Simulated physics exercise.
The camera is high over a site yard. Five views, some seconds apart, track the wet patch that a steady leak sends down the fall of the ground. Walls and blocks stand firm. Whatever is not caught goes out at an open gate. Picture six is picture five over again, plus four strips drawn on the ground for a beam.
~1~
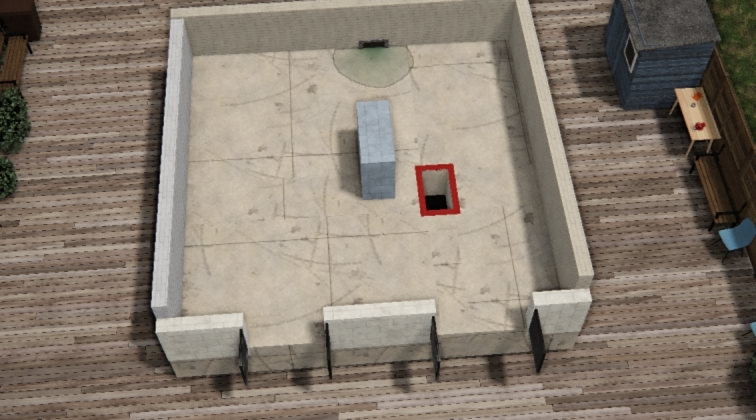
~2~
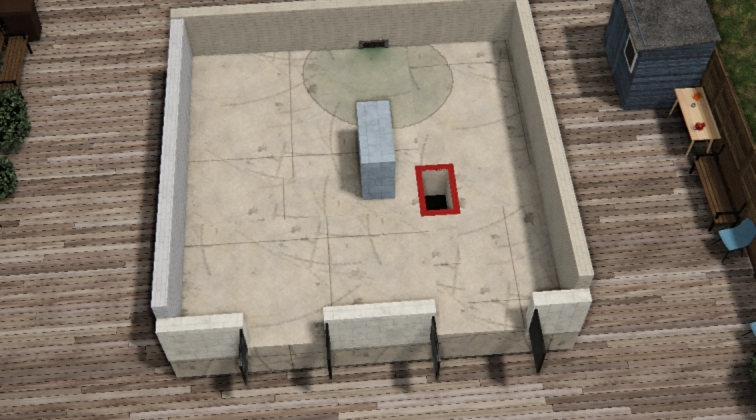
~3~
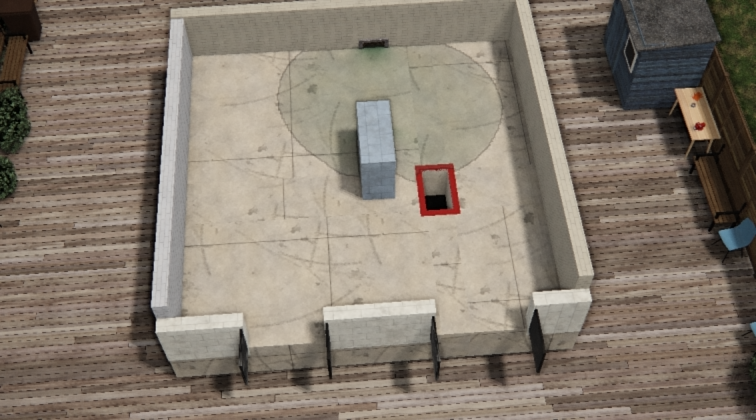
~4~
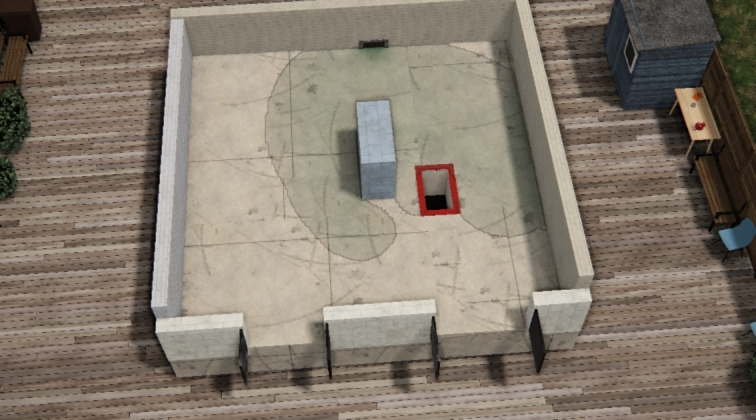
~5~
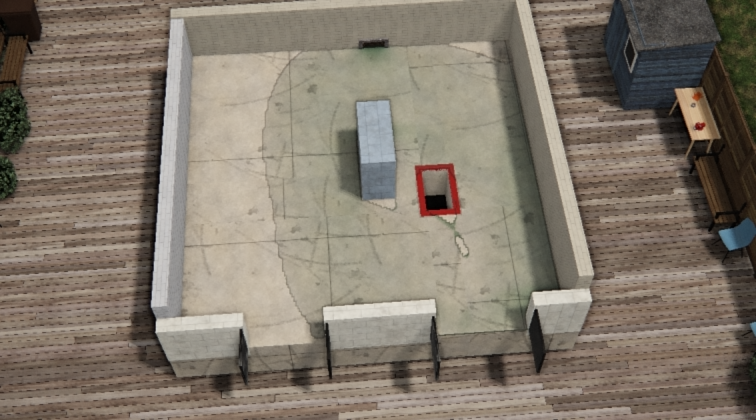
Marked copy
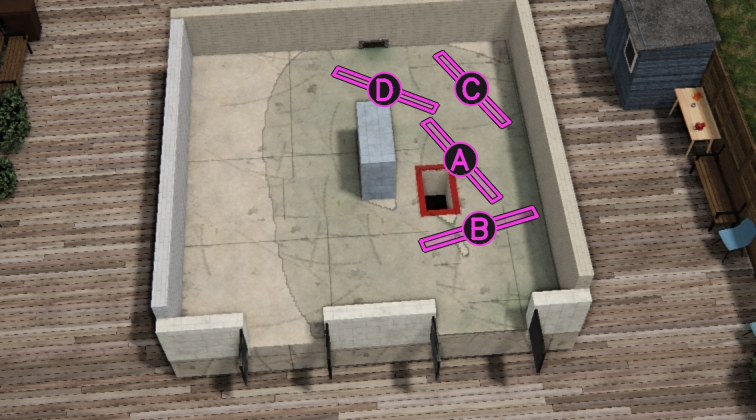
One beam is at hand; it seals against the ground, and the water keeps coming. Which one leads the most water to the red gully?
Use position B.
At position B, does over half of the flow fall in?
No.
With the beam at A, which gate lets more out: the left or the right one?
More leaves on the right.
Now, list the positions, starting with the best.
The order is B, A, C, D.
On the marked copy, A from (426, 121) to (496, 199); B from (422, 245) to (534, 211); C from (438, 54) to (505, 124); D from (335, 71) to (435, 108).
With A, about 24 % of the stream goes into the red gully, about 76 % out by the gates.
With B, about 38 % of the stream goes into the red gully, about 61 % out by the gates.
With C, about 16 % of the stream goes into the red gully, about 84 % out by the gates.
With D, about 3 % of the stream goes into the red gully, about 97 % out by the gates.
